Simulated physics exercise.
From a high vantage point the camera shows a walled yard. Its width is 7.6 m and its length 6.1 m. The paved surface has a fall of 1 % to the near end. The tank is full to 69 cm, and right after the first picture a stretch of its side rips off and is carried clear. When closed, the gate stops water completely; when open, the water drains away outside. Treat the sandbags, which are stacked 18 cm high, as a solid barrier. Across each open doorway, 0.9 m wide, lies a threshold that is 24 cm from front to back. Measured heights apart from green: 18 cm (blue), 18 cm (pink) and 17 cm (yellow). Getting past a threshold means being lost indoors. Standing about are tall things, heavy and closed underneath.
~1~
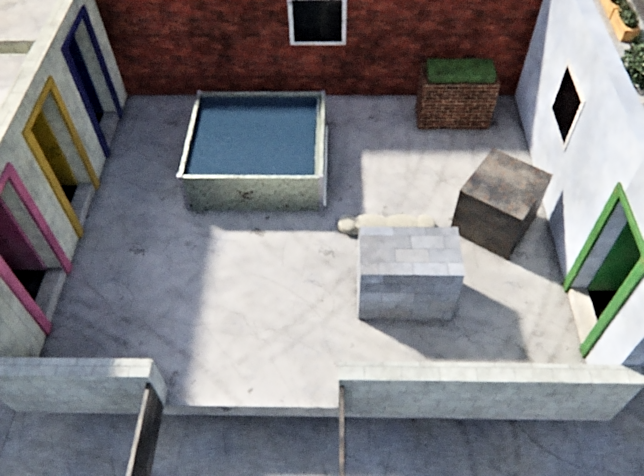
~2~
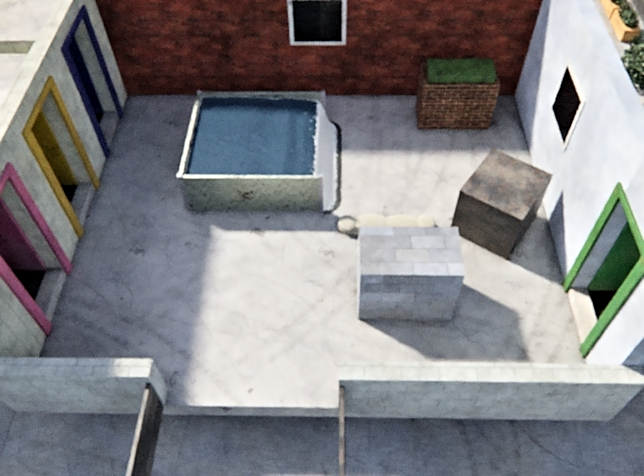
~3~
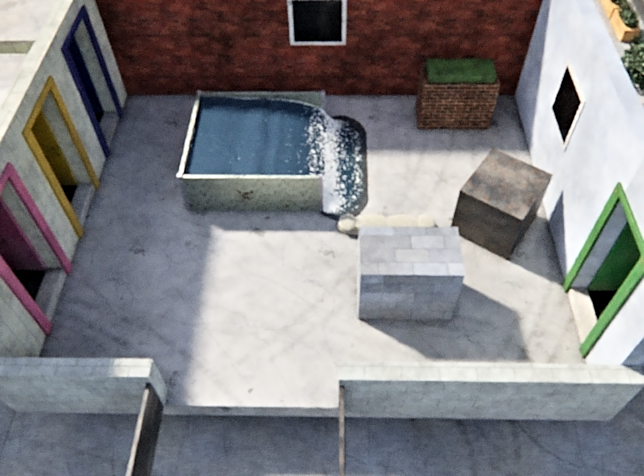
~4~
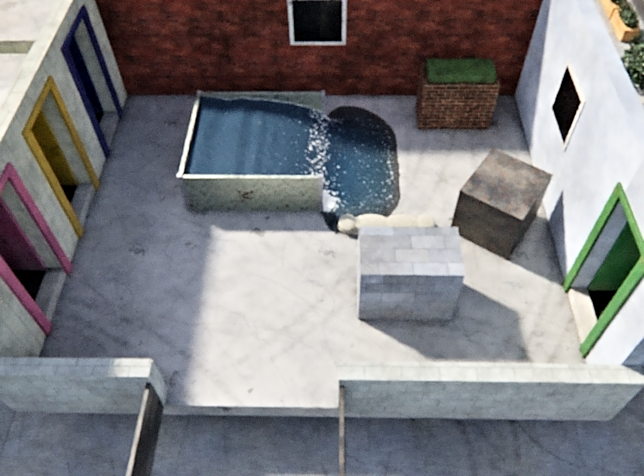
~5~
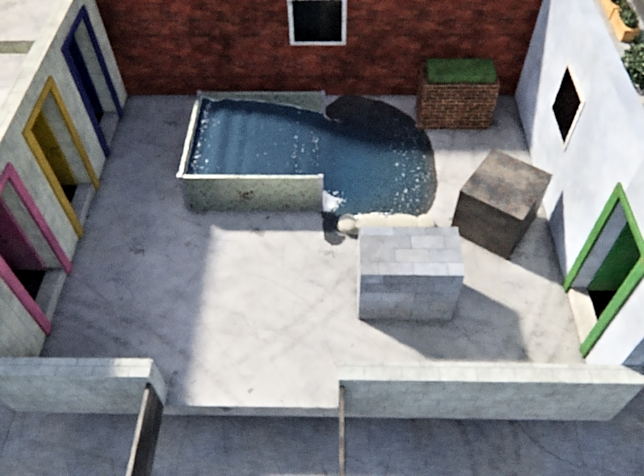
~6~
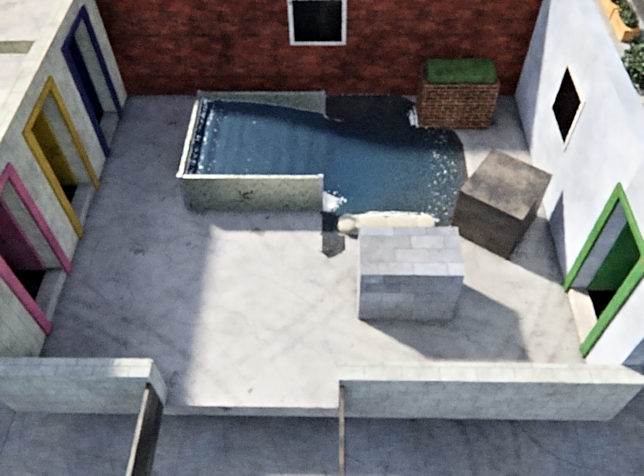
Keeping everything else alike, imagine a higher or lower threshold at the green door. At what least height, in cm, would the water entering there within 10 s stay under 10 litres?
At about 7 cm.
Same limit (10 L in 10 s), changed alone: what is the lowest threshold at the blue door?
At blue, about 12.5 cm.
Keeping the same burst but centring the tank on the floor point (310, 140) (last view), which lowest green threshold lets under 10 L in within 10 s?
A minimum of about 8.0 cm.
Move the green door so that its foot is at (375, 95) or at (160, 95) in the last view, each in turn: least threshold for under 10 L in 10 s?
Minimums: About 18 cm and 13.0 cm.
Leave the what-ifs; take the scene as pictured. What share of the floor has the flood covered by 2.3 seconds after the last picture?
About 40 per cent.
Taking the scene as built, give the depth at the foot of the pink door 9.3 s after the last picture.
7.0 cm.
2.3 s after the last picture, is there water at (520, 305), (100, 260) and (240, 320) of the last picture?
One by one: Drenched, clear, clear.
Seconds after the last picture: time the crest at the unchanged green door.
The level tops out near 6.5 seconds.
Then, 0.7 s after the last picture water covers 25 % of the floor, deepest (44 cm) near (457, 215); it has not reached the green door.
Then, 2.3 s after the last picture water covers 40 % of the floor, deepest (52 cm) near (515, 100); 3 cm at the green door, 0 litres in over its 14 cm threshold.
Then, 9.3 s after the last picture water covers 95 % of the floor, deepest (16 cm) near (149, 387); 5 cm at the green door, 0 litres in over its 14 cm threshold.
At the green door as built, the water peaked near 9 cm, 6.5 s after the last picture.
Run again over the same 10 s with other heights there, 13 litres in over 6.5 cm, 4 litres over 9 cm. The limit of 10 litres is kept from about 7 cm up.
